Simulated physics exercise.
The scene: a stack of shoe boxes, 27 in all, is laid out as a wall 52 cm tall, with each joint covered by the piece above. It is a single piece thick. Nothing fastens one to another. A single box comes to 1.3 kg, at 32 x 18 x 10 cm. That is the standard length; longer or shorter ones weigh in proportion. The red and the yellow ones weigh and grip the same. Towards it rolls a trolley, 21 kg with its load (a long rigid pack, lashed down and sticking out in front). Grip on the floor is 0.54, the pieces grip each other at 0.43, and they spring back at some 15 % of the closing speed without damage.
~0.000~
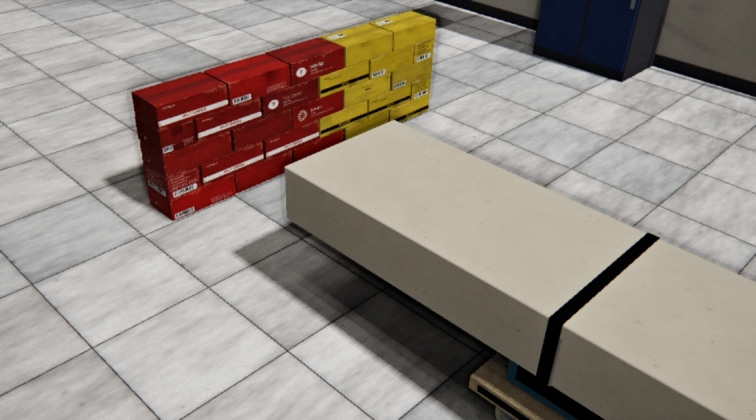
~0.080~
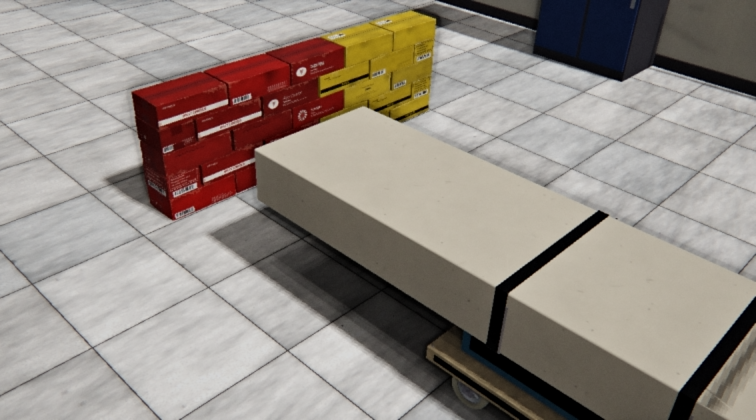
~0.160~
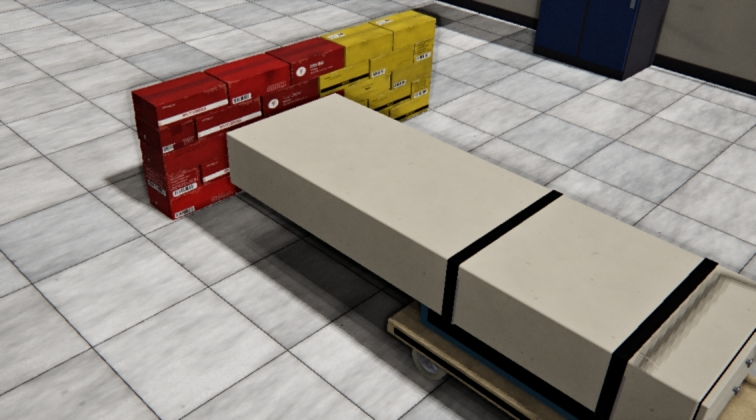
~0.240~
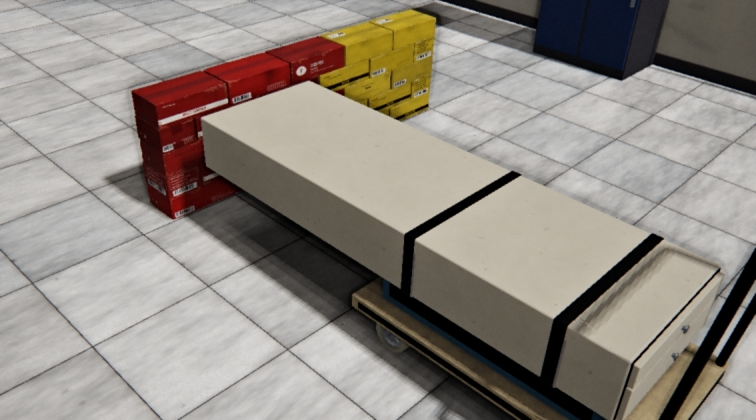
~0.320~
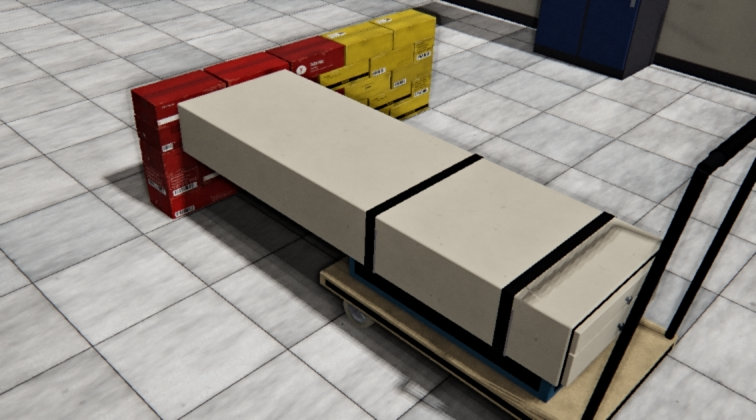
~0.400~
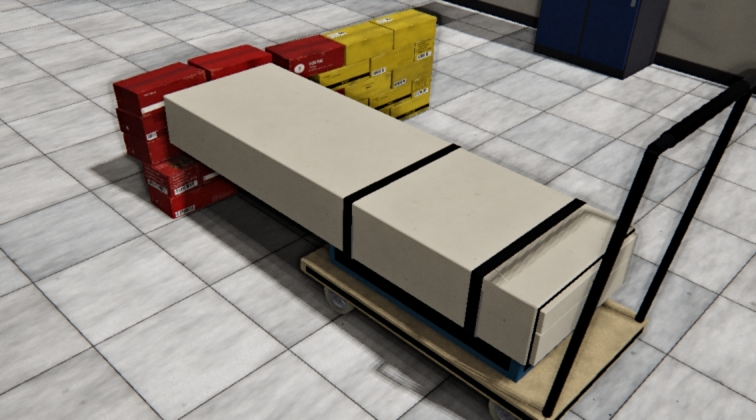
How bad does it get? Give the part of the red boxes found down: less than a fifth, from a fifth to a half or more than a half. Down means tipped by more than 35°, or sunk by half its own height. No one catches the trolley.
It comes to more than a half.
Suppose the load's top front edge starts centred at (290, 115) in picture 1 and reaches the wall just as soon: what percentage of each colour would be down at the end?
In that case red 50, yellow 0 per cent.
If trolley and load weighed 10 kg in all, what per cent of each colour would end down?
Then red 60, yellow 0 per cent.
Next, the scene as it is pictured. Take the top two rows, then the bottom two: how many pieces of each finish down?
Top 6, bottom 2.
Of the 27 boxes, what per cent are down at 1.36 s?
35 per cent by then.
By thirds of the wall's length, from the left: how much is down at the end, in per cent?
In per cent: Left 80, middle 30, right 0.
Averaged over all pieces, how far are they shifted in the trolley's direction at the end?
Roughly 25 cm.
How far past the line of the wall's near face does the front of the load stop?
Some 110 cm beyond.
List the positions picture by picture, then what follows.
In the first picture (we follow the side turned to the camera), load (296, 189) 64 cm short of the wall; top red box (261, 85); top yellow box (370, 50); no piece has moved.
Load (265, 171) 47 cm short of the wall; top red box (261, 85), in the second picture.
Load (237, 154) 31 cm short of the wall; top red box (261, 85), in the third picture.
Load (211, 138) 15 cm short of the wall; top red box (261, 84), in the fourth picture.
Load (187, 123) just touching, in the fifth picture.
Load (173, 115) 11 cm into the wall's line; top red box (243, 74) displaced 12 cm; top yellow box (371, 48); steepest lean 5°, the box at (160, 124); 8 stirred so far, in the sixth picture.
Around 0.48 s, load 21 cm past the wall's line, still rolling; none of the 15 red boxes down (0 of 27 in all colours); top red box tipped 11°.
Around 0.66 s, load 42 cm past the wall's line, still rolling; 7 of the 15 red boxes down (7 of 27 in all colours); top red box tipped 34°, 22 cm lower.
Around 1.06 s, load 86 cm past the wall's line, still rolling; 8 of the 15 red boxes down (8 of 27 in all colours); top red box upside down.
Around 1.36 s, load 1.04 m past the wall's line, still rolling; 9 of the 15 red boxes down (9 of 27 in all colours); top red box on its side.
Finally (1.9 s), load 1.09 m past the wall's line, stopped; 10 of the 15 red boxes down (10 of 27 in all colours); top red box on its side; top yellow box unmoved. That is 67 per cent. Seen by the last camera, middles, top red box near (135, 66), top yellow box near (357, 43).
